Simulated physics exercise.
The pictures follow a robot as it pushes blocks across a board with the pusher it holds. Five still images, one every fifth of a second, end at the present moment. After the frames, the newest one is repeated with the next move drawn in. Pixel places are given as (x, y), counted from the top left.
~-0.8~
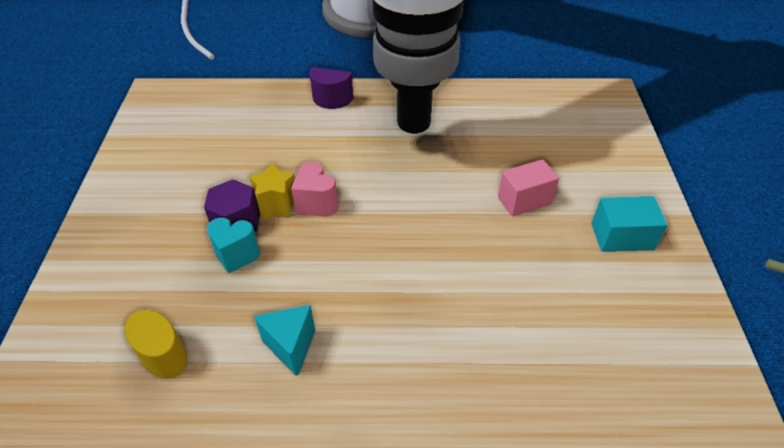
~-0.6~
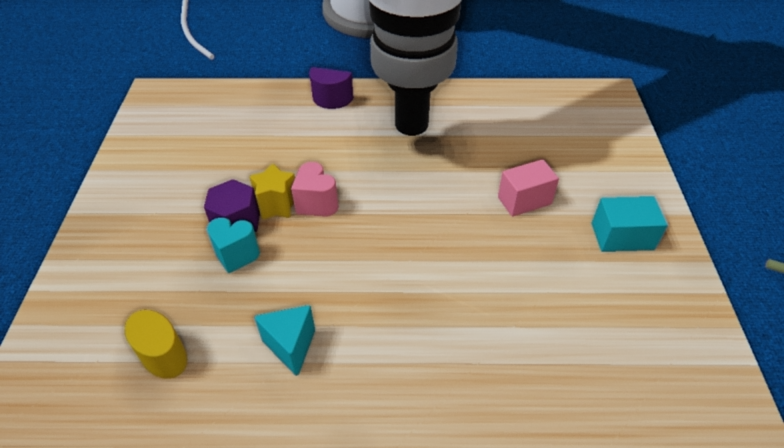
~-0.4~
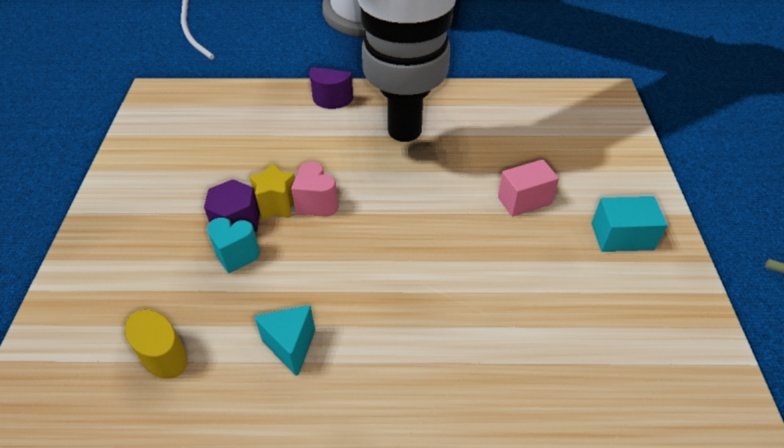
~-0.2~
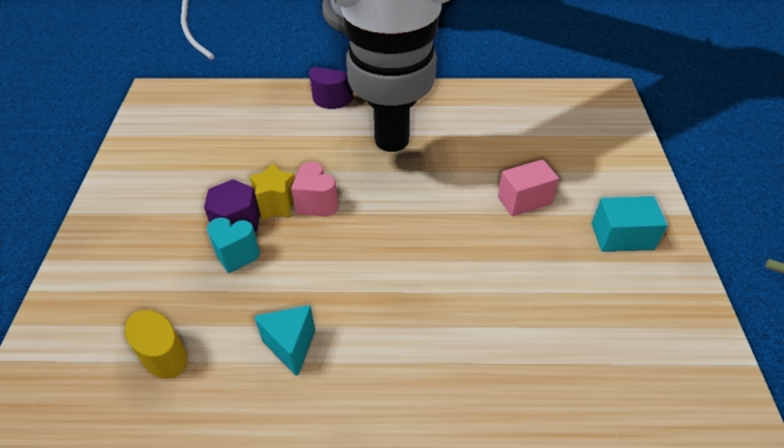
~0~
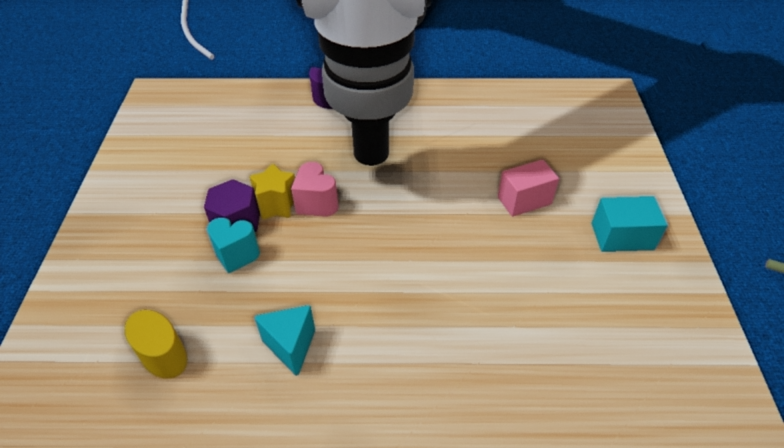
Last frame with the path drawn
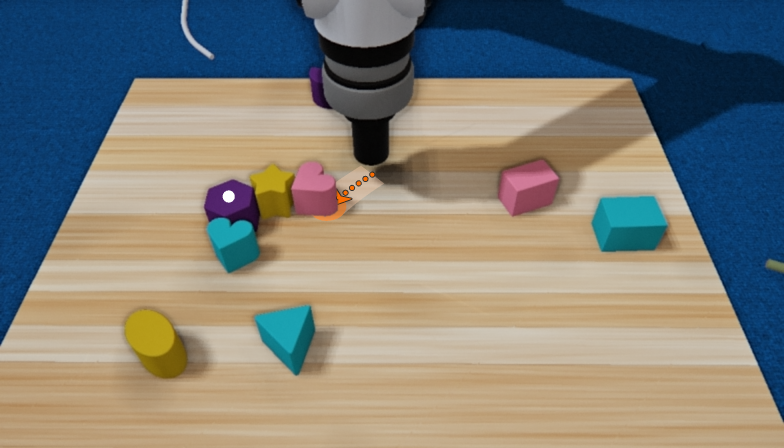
A robotic arm with a black tip moved slowly left and a little toward the viewer across a wooden board, while the scattered purple, yellow, pink and turquoise blocks all stayed still.
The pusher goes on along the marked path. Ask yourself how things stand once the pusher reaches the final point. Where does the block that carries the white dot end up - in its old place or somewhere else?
The block that carries the white dot changes place.
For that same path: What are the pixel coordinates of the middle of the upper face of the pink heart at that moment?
I'd say the pink heart ends with its top centre at (293, 192).
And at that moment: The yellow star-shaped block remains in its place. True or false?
It is false.
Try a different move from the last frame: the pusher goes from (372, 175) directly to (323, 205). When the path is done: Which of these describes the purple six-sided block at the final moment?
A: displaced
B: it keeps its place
My pick is A.
The line goes from (372, 175) via (350, 190), ending at (328, 207); the dot is on the purple six-sided block.
What follows on the original path. Halfway along, pusher (348, 171); nothing pushed yet.
At the end, pusher (326, 188); purple six-sided block (216, 198); yellow star-shaped block (259, 183); pink heart (293, 192).
